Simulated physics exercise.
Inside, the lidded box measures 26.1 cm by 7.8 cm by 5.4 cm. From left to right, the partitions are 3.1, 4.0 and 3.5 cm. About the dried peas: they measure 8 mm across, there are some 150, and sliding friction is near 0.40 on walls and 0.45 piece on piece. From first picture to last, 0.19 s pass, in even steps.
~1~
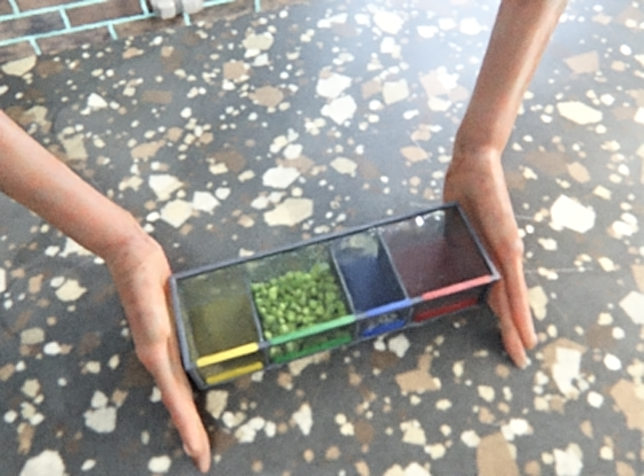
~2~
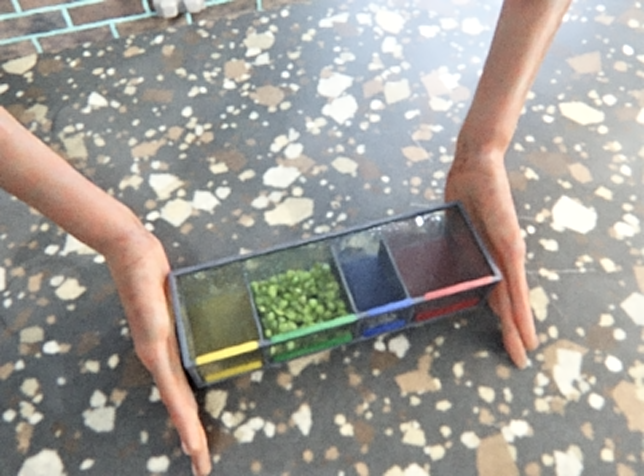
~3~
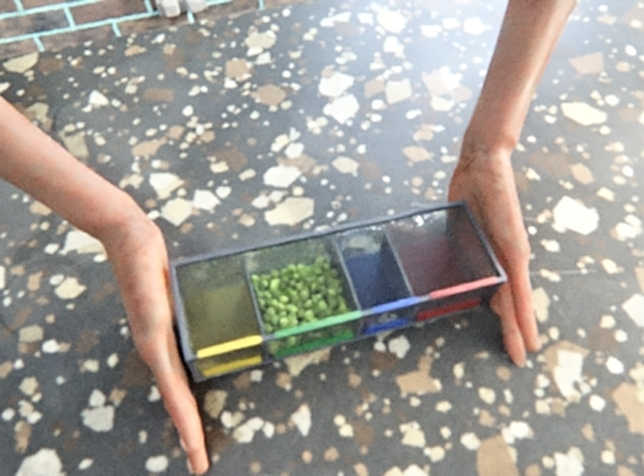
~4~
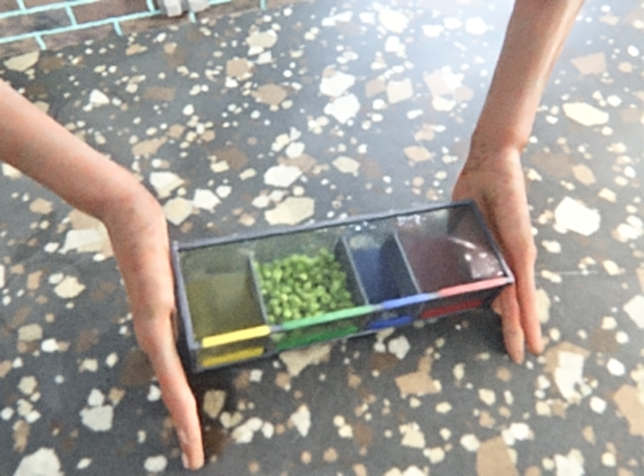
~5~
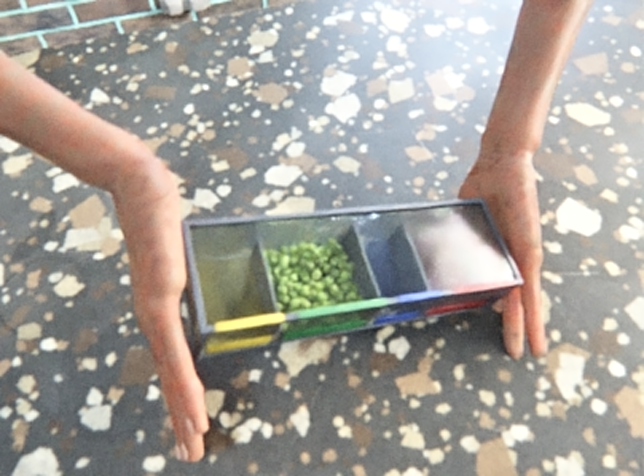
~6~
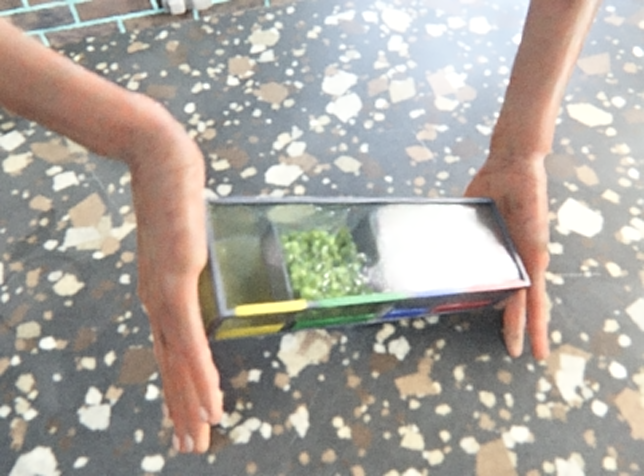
At first, two hands hold a clear-topped box by its ends above a speckled surface, with green peas in the green-marked section between yellow and blue. The left hand then gradually raises its end, tilting the box rightward, and a white glare spreads over the red and blue sections while the peas stay in theirs.
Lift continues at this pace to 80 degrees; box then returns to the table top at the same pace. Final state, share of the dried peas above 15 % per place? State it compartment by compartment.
In order: Red: Fails to beat the threshold; blue: Fails to beat the threshold; green: Beats the threshold; yellow: Fails to beat the threshold.
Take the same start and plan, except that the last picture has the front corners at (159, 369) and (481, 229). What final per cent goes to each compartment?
Final shares, in per cent - red: 0, blue: 0, green: 55, yellow: 45.
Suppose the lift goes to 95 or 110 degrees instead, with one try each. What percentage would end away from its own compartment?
Some 10 and 15 per cent.
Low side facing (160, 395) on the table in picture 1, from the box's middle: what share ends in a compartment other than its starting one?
55 %.
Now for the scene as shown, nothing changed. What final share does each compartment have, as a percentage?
Red: 10%; blue: 5%; green: 85%; yellow: 0%.
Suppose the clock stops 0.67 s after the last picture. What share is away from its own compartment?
15 %.
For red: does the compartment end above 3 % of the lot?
As for red, indeed so.
Then, 0.40 s after the last picture, tilt 78 degrees; blue 5 %, green 95 %.
Then, 0.67 s after the last picture, tilt 31 degrees; red 10 %, blue 5 %, green 85 %.
Then, 1.05 s after the last picture, tilt 0 degrees; red 10 %, blue 5 %, green 85 %.
In the end, red 10 %, blue 5 %, green 85 %, yellow 0 %.
